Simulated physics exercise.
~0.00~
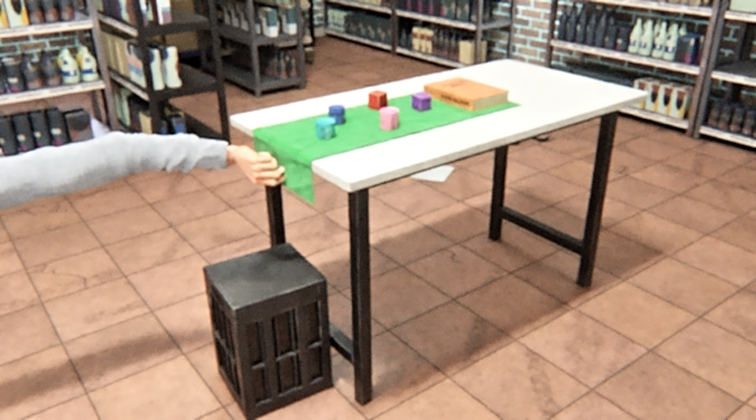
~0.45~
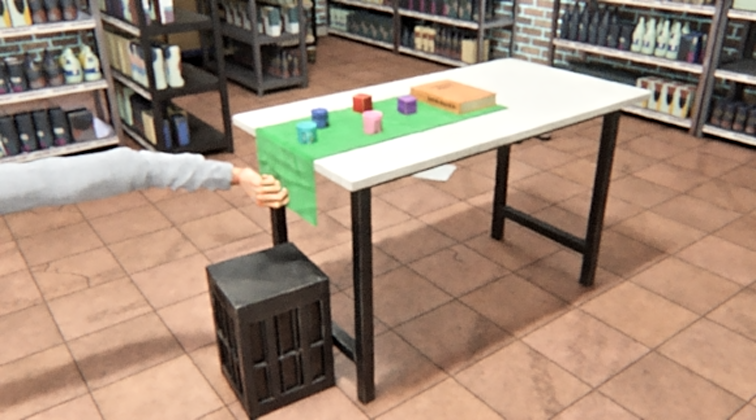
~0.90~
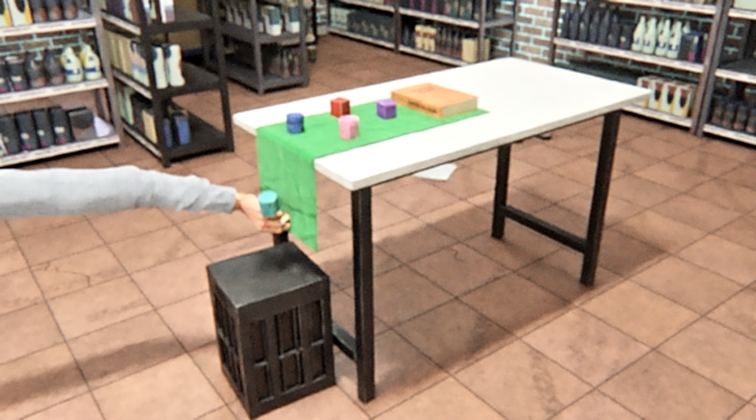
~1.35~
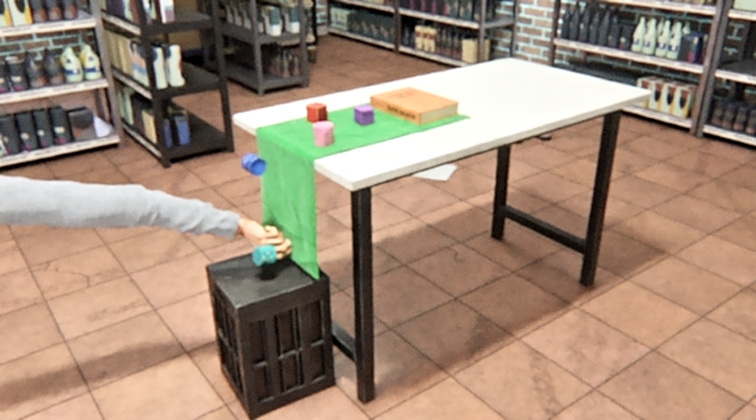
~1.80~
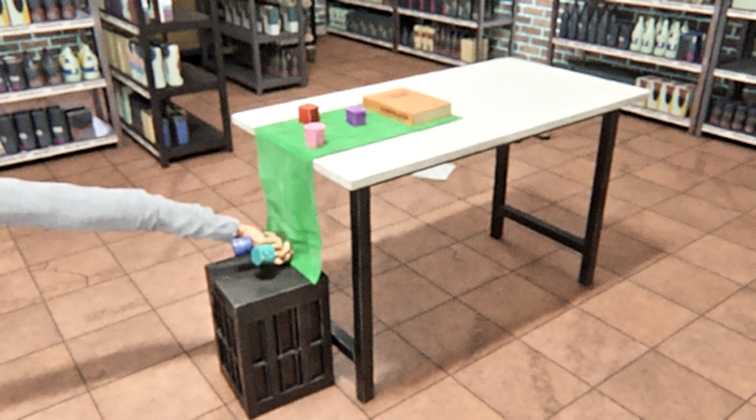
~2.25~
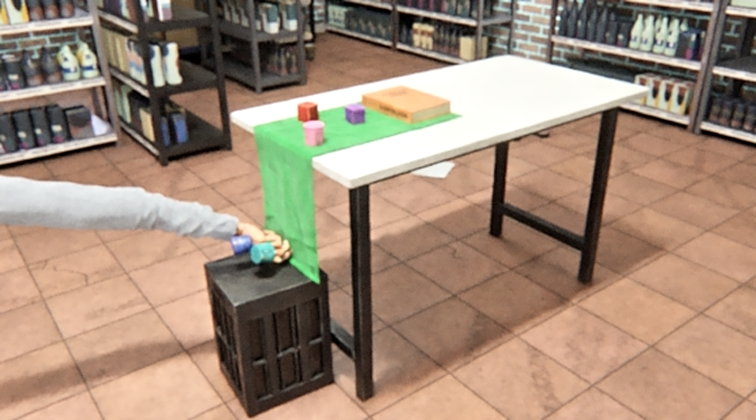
In a shop lined with shelves, a hand pulled a green cloth down over the end of a white table, and the turquoise pot, then the blue one, dropped off, ending by the hand above a black crate while the other things stayed on top.
